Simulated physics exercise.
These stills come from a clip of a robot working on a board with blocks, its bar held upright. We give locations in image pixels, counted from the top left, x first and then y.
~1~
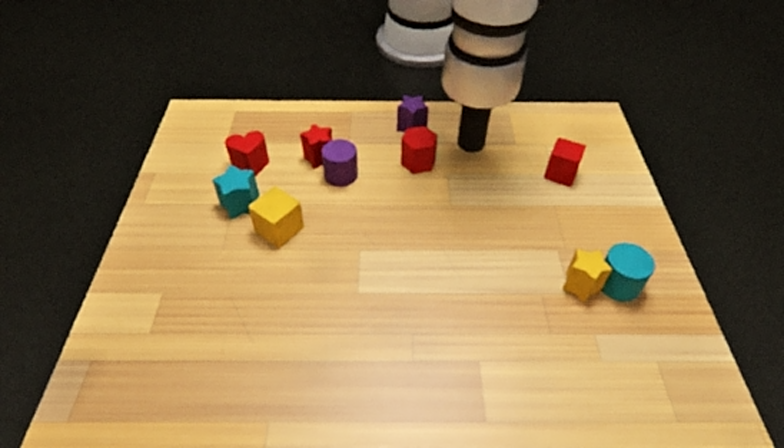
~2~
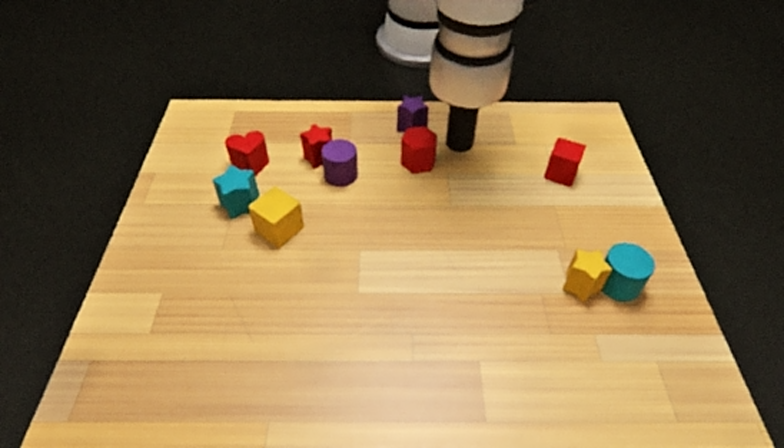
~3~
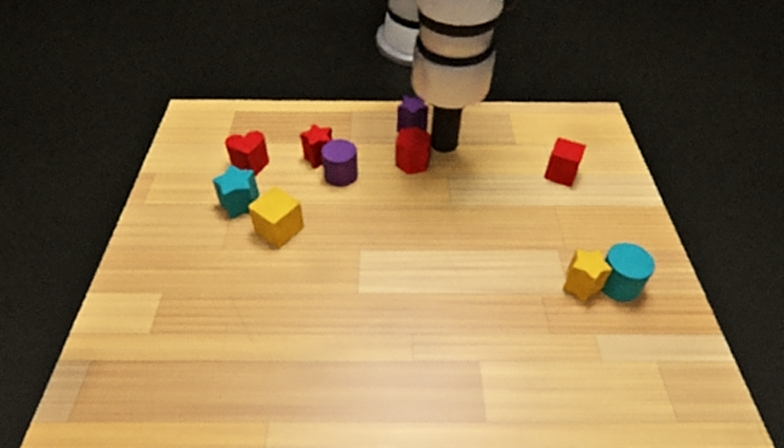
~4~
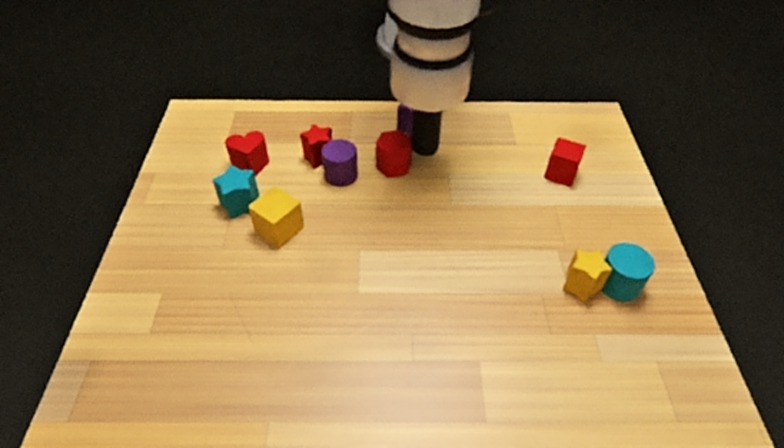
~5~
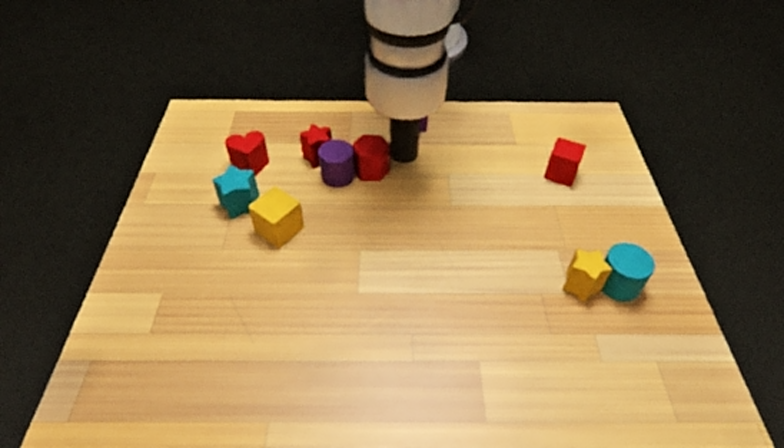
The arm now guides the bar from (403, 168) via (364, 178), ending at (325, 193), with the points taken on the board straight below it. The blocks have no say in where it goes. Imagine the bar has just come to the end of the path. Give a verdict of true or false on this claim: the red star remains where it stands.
Verdict: False.
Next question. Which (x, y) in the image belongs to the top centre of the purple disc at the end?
(283, 151)
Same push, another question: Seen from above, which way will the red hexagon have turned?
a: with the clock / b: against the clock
The answer is a.
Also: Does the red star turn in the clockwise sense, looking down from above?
Yes - that is the case.
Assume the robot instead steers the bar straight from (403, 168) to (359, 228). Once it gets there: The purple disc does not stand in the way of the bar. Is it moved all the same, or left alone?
It is no longer where it was.
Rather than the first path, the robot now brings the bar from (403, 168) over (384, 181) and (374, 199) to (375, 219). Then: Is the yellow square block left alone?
I believe so.
The first path, step by step. One third of the way, bar (376, 161); red star (313, 132), turned 20° clockwise; purple disc (309, 152); red hexagon (345, 145), turned 30° clockwise.
Two thirds of the way, bar (350, 170); red star (307, 130), turned 50° clockwise; purple disc (290, 152); red hexagon (325, 146), turned 75° clockwise.
At the end, bar (324, 179); yellow square block unmoved; red star (305, 128), turned 60° clockwise; purple disc (283, 151); red hexagon (319, 145), turned 85° clockwise.
